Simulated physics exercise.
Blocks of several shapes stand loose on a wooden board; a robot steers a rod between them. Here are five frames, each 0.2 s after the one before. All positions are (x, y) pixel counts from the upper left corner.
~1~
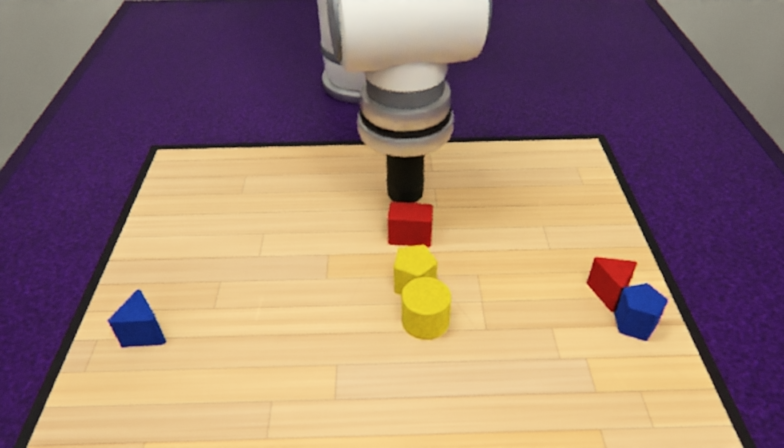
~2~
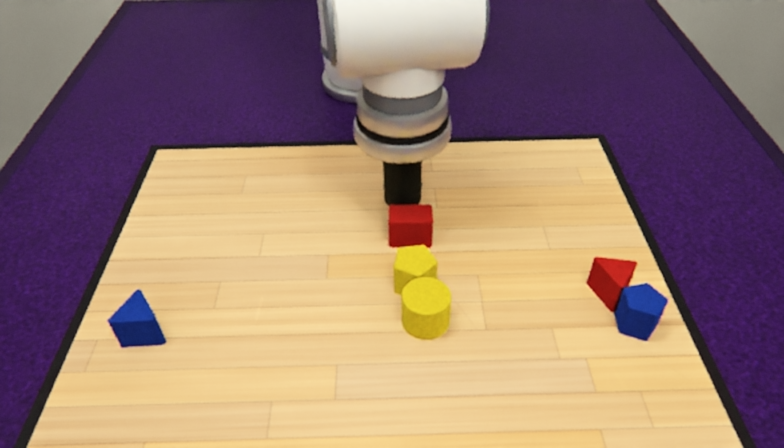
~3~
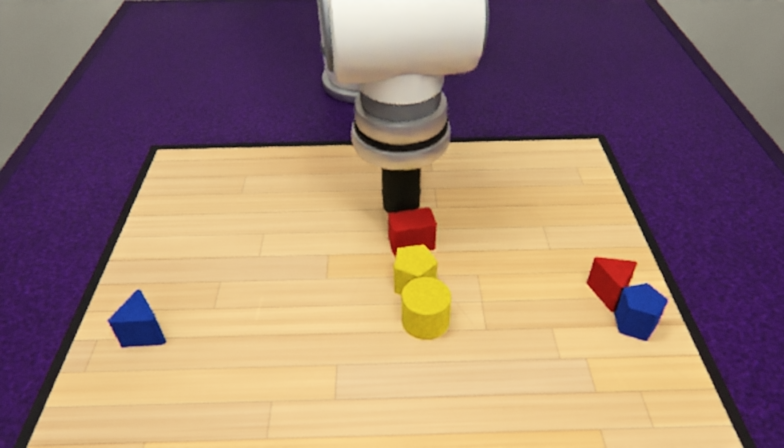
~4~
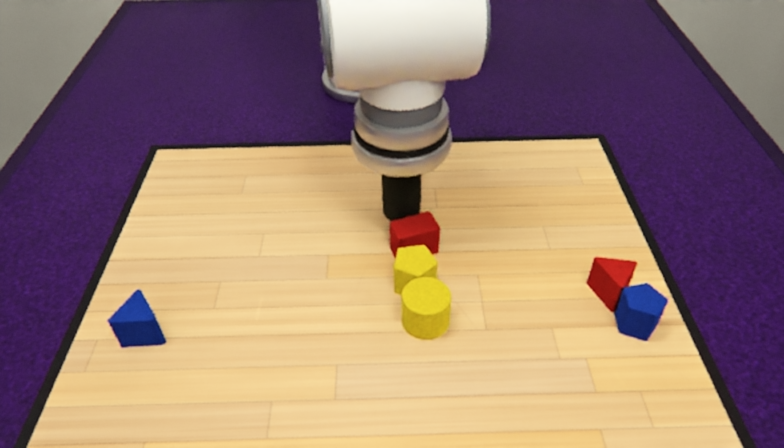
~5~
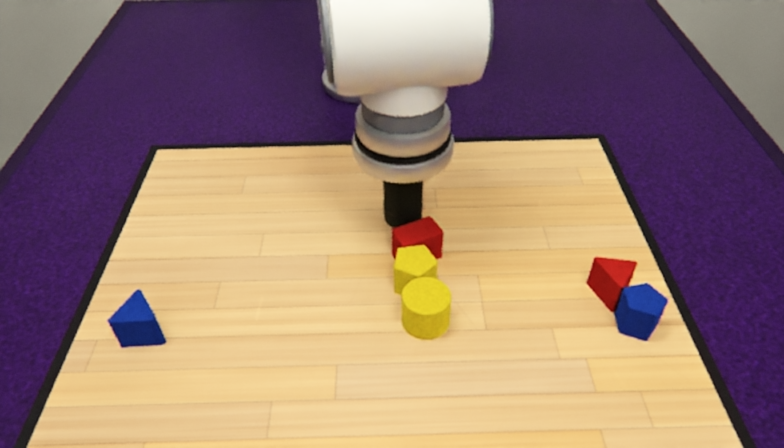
At the start, a robot arm holds a black rod just behind a red block, with two yellow blocks in front of it on a wooden board. The rod moves slightly toward the viewer, nudging the red block forward and turning it a little, while the other blocks stay still.
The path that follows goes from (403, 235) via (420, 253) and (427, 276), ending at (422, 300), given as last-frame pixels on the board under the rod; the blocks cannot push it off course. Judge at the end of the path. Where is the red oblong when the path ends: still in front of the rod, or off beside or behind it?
When the path ends, it will sit ahead of the rod.
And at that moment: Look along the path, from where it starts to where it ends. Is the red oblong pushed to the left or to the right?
The answer is right: Facing from the path's start to its end, that's where the red oblong shifts.
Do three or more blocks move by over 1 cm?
Short answer: Yes.
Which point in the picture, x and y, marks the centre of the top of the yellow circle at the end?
It ends at (424, 343).
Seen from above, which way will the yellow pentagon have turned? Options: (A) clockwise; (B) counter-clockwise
Answer: A.
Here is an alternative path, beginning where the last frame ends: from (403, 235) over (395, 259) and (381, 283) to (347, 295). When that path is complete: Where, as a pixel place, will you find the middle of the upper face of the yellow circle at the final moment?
(449, 340)
The first path, step by step. Halfway along, rod at (426, 247); yellow pentagon at (404, 287), turned 30° clockwise; red oblong at (431, 267), turned 45° clockwise; yellow circle at (425, 320).
At the end, rod at (423, 283); yellow pentagon at (382, 324), turned 60° clockwise; red oblong at (424, 306), turned 50° clockwise; yellow circle at (424, 343).
